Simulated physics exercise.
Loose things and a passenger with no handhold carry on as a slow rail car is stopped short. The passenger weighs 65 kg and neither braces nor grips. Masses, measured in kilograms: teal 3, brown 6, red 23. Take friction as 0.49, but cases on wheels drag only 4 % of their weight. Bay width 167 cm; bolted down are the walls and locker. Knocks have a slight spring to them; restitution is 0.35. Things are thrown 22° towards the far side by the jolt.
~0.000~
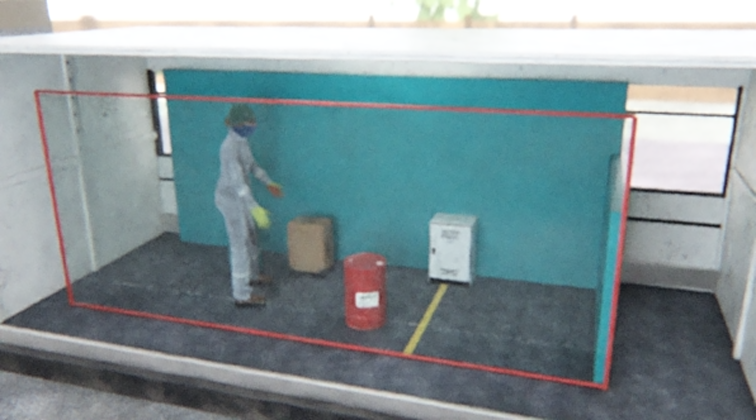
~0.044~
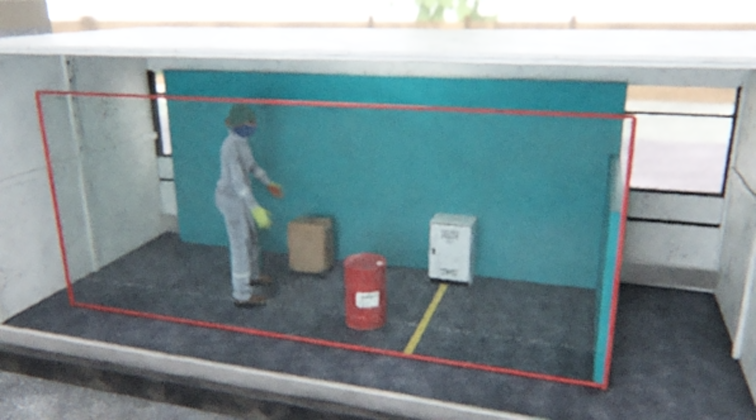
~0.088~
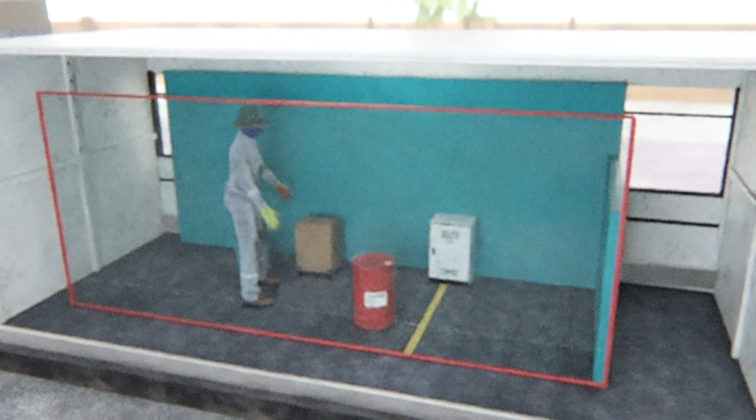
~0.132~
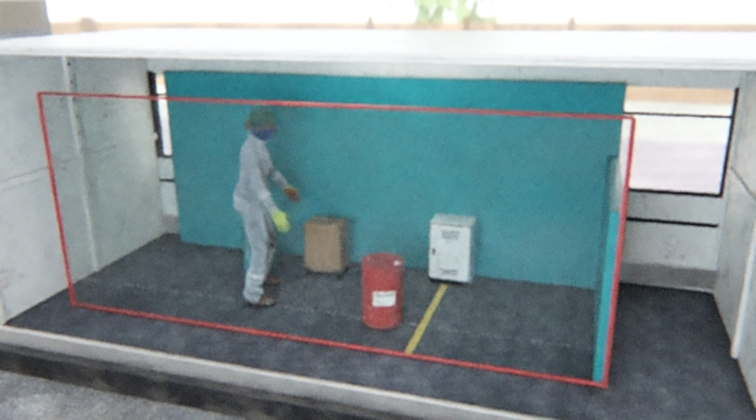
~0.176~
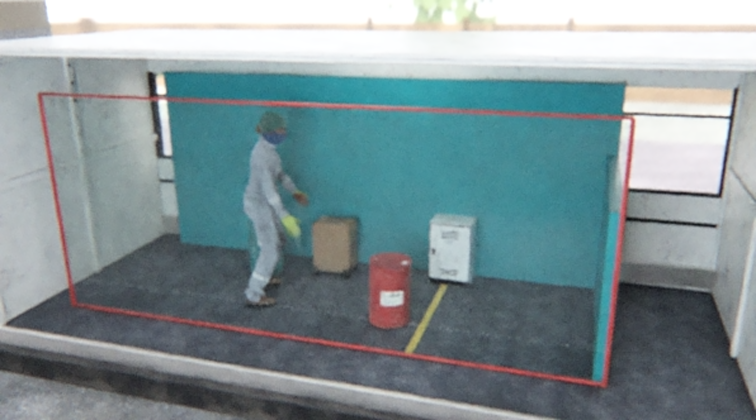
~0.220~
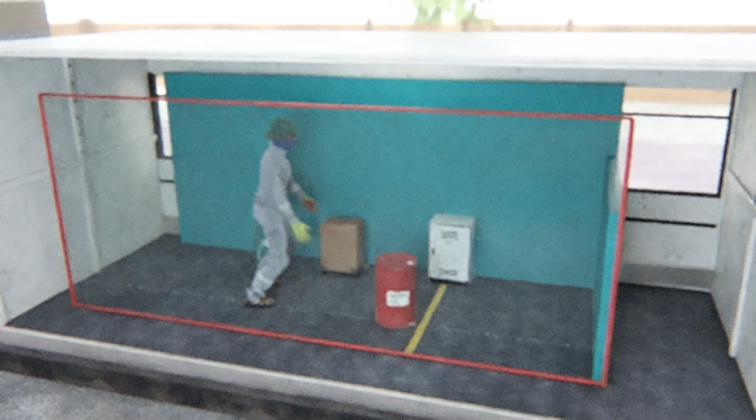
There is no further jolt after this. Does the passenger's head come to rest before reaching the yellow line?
Yes, it stays short of the yellow line.
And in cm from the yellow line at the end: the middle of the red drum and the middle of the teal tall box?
So the red drum stops 10 cm short, while the teal tall box stops 160 cm short.
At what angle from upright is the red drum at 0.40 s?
About 0 degrees.
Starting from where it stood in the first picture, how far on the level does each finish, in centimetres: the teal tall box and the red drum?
Teal tall box about 35, red drum about 35.
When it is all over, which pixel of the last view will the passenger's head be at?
The head finishes near (421, 283).
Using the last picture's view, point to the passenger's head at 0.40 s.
Close to pixel (324, 181) in the final frame.
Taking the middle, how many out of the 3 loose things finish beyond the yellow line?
Altogether, 0.
After 0.40 s the passenger's head is 101 cm short of the yellow line, near (324, 181) in the last picture's view.
After 0.65 s the passenger's head is 42 cm short of the yellow line, near (395, 253) in the last picture's view; the red drum 13 cm short of the yellow line, tilted 0°.
After 1.05 s the passenger's head is 17 cm short of the yellow line, near (422, 281) in the last picture's view.
When all is still (1.9 s), teal tall box stops short of the yellow line; brown wheeled case stops short of the yellow line; red drum stops short of the yellow line; passenger's hips stop short of the yellow line; passenger's head stops short of the yellow line.
